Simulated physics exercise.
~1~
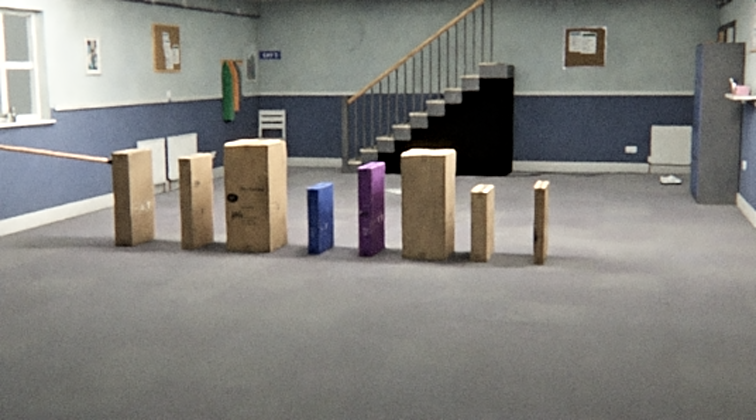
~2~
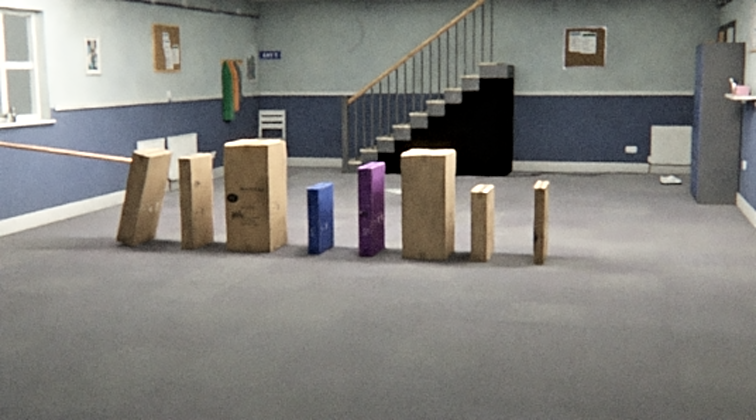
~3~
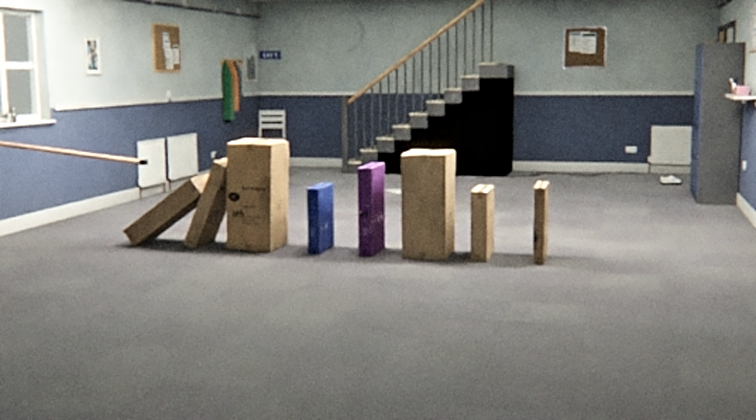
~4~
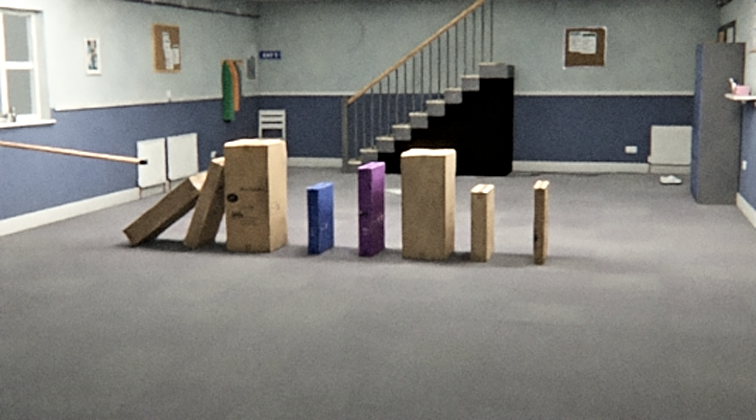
At first, eight tall cartons of different sizes stand on end in a row across a grey floor, one of them blue and another purple, in a room with a staircase behind. A long pole reaches in from the left and pushes the first carton, tipping it to the right. That carton falls against the second, which leans over onto the large third carton. The pole stops, and the third carton stays upright. It ends with the first two cartons propped at a slant against it, while the blue, the purple and all the others remain standing.
